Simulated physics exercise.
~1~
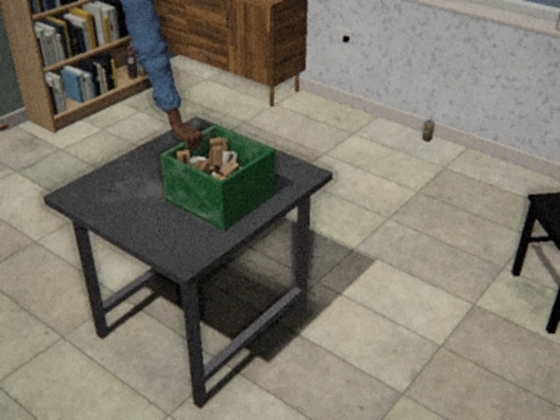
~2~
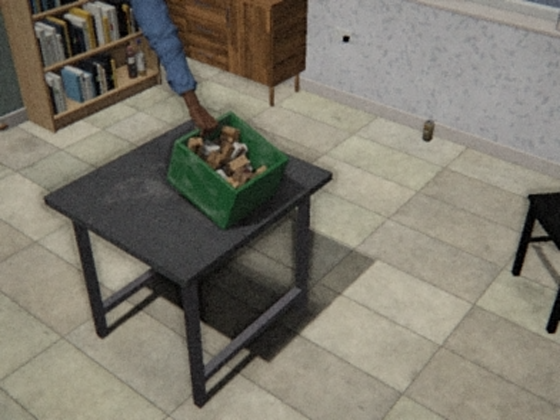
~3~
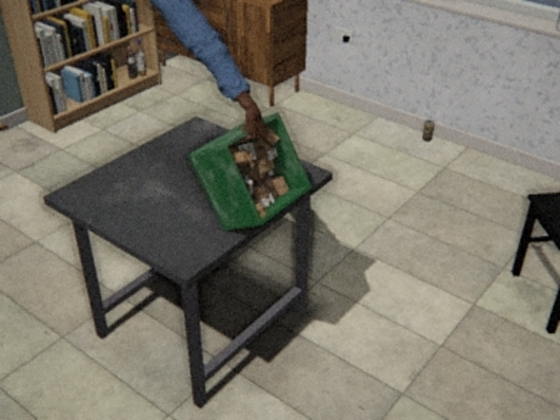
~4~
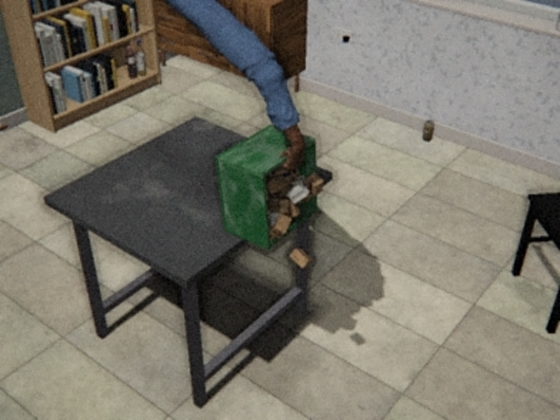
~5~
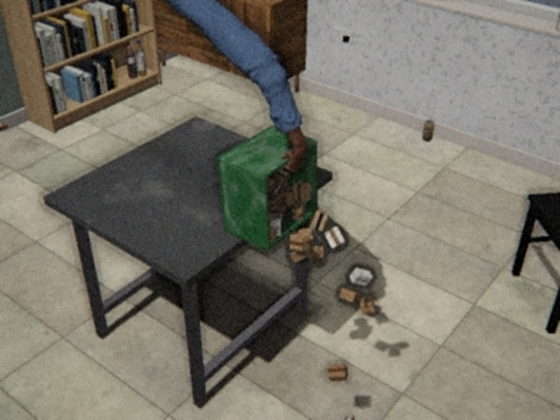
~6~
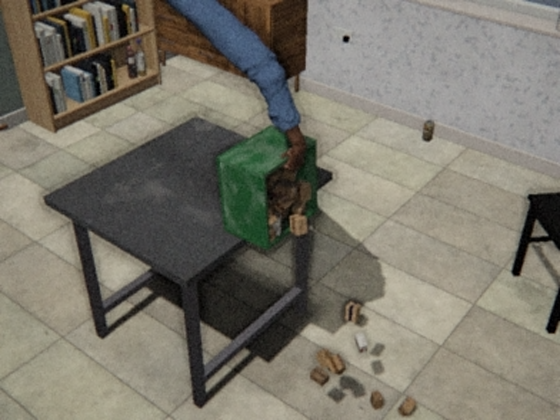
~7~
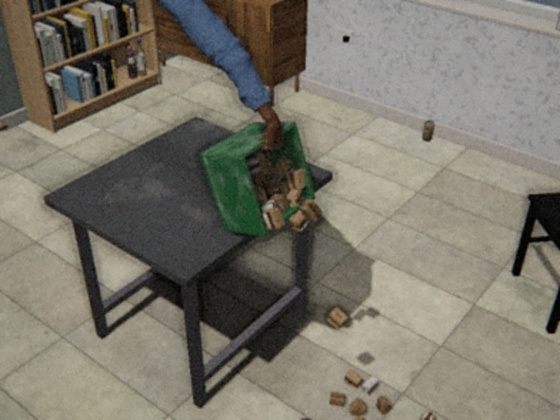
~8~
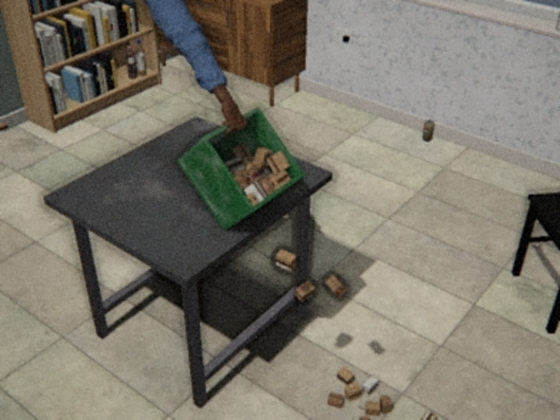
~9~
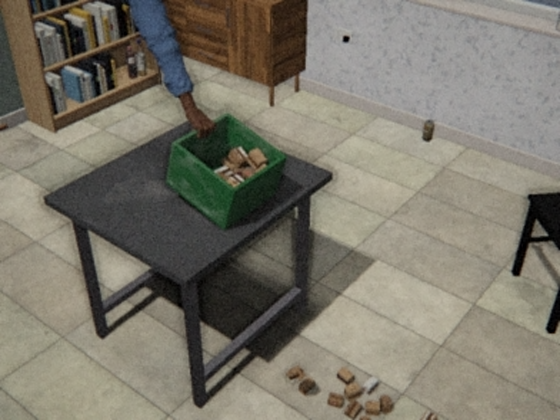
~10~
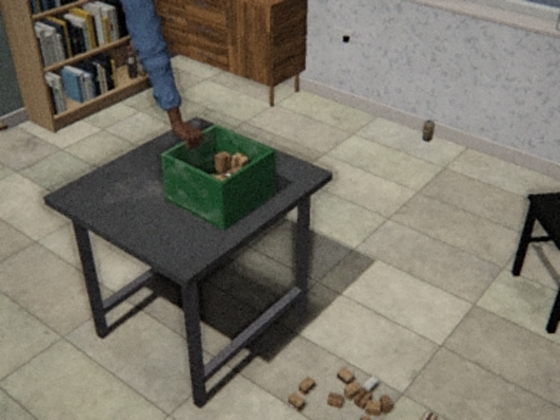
Hand tipping a green tray of small brown parcels on a dark table, spilling some onto tiled floor, then setting it flat.
